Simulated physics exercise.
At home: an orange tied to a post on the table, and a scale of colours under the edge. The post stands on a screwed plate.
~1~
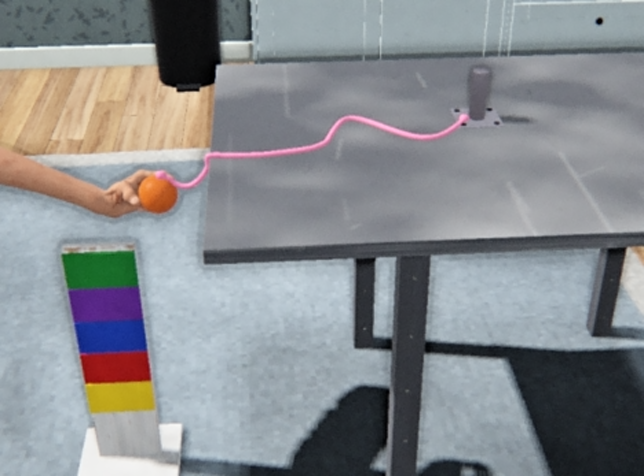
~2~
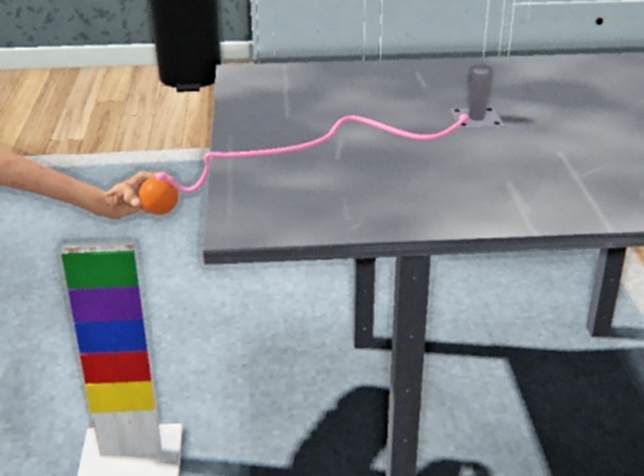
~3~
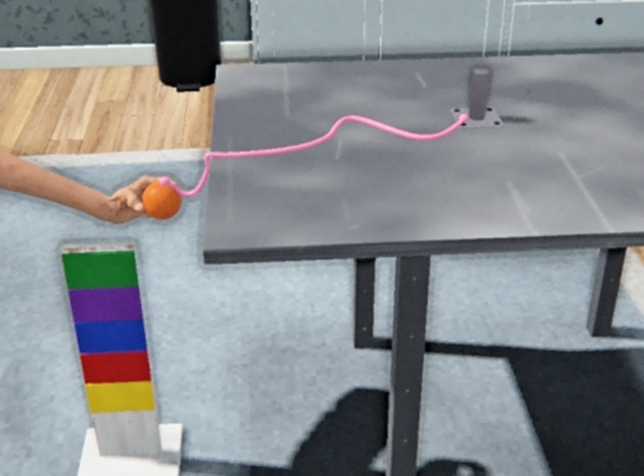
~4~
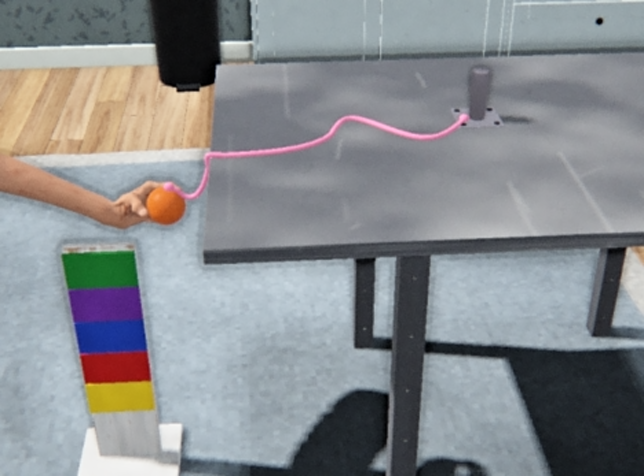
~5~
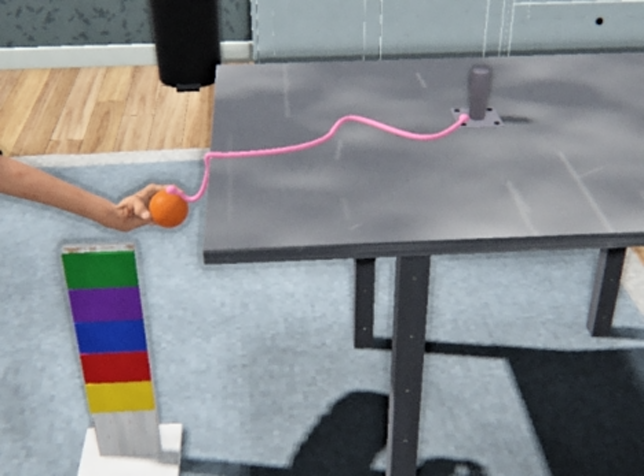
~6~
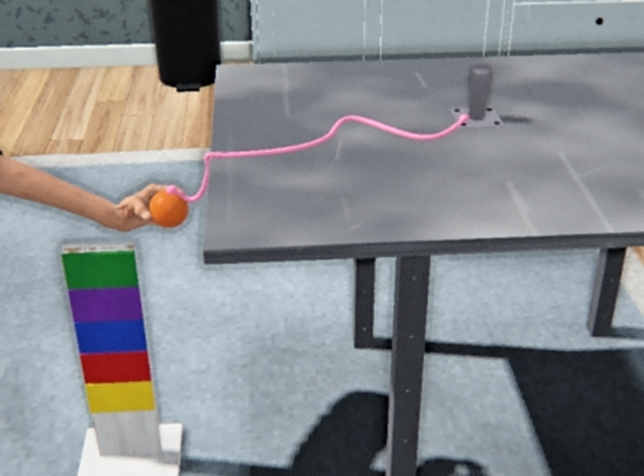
A hand holding an orange tied to a pink cord lowers it slightly beside a table.
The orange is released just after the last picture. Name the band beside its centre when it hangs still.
The purple one.
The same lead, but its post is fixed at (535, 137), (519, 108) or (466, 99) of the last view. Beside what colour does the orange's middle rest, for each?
Try by try: Green; green; purple.
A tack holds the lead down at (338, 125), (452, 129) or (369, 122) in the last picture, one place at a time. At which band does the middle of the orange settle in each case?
In that order: Green; purple; green.
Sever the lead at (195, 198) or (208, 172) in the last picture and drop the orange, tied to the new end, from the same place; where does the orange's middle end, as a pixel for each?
Try by try, around (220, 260) and (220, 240).
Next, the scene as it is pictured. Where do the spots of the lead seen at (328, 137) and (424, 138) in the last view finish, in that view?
About (266, 136), and the other about (399, 124).
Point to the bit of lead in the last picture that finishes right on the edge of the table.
That spot is around (279, 151).
Soon after, orange near (206, 278); level with purple.
After that, orange near (240, 278); level with purple.
In the end, orange near (218, 286); level with purple. The lead holds its middle at purple.
